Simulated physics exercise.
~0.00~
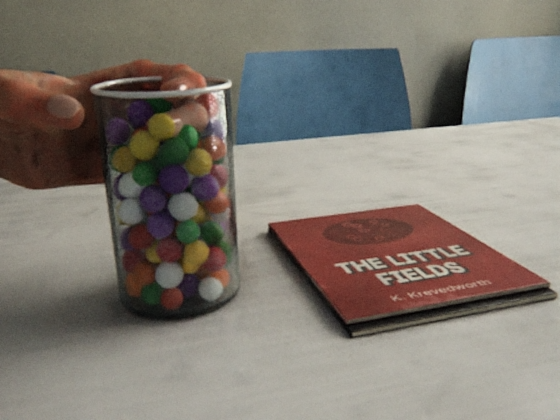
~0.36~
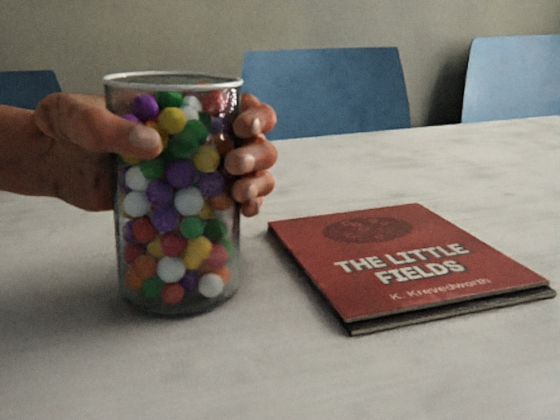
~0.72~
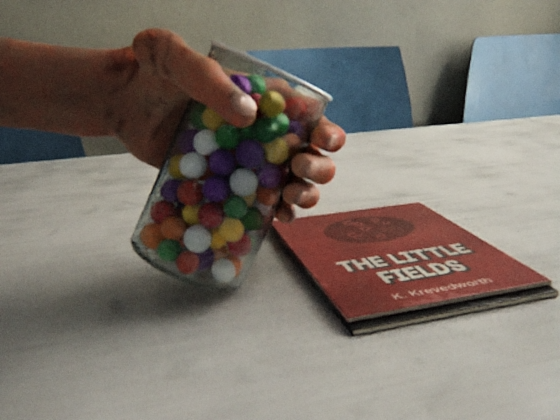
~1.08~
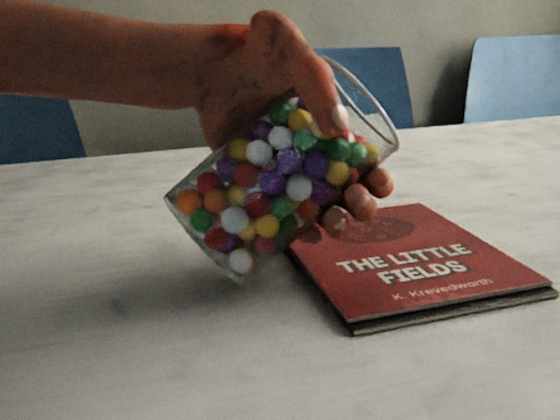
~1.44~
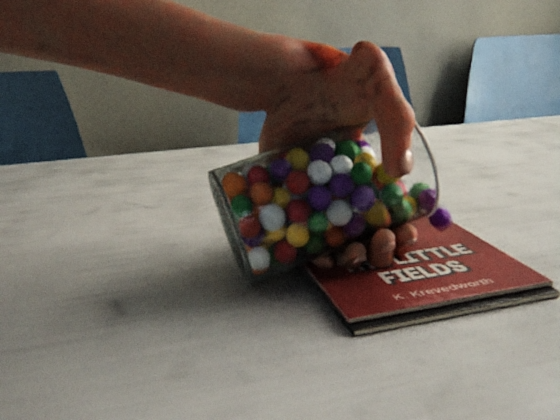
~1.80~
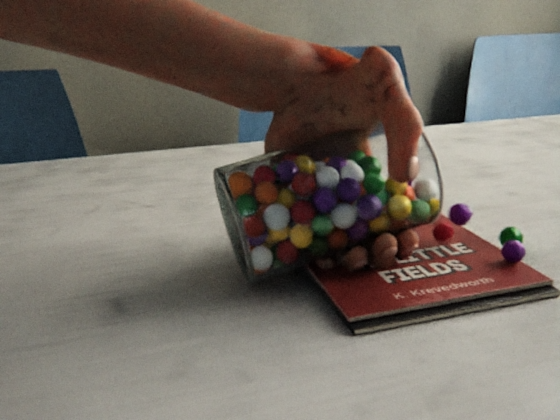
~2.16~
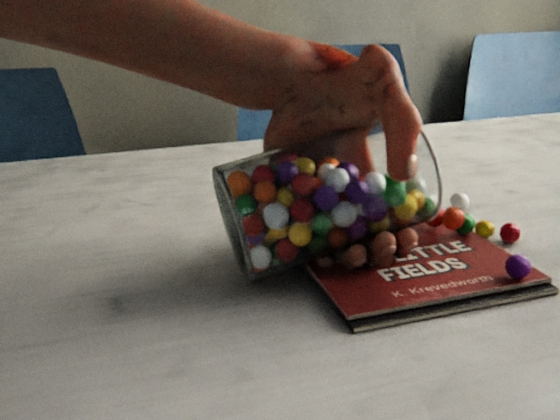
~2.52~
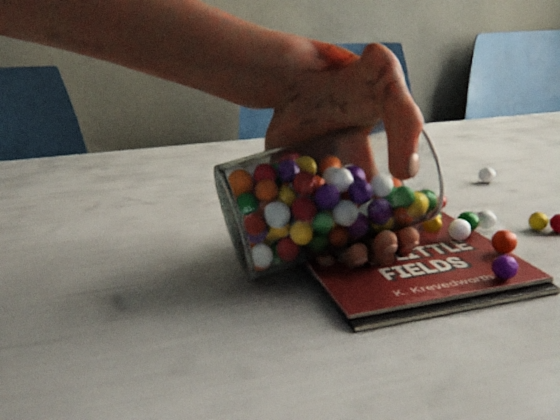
A clear glass packed with small, brightly coloured balls stands on a pale tabletop, seen from slightly above by a gently swaying camera. A red book titled The Little Fields lies to its right, with blue chairs and a grey wall behind. A hand reaches in from the left, grips the glass and lifts it, tilting it rightward while the balls stay inside. The hand lowers it onto its side against the book, and a few balls spill over the rim, rolling across the cover and table. The glass ends resting there, still held and mostly full.
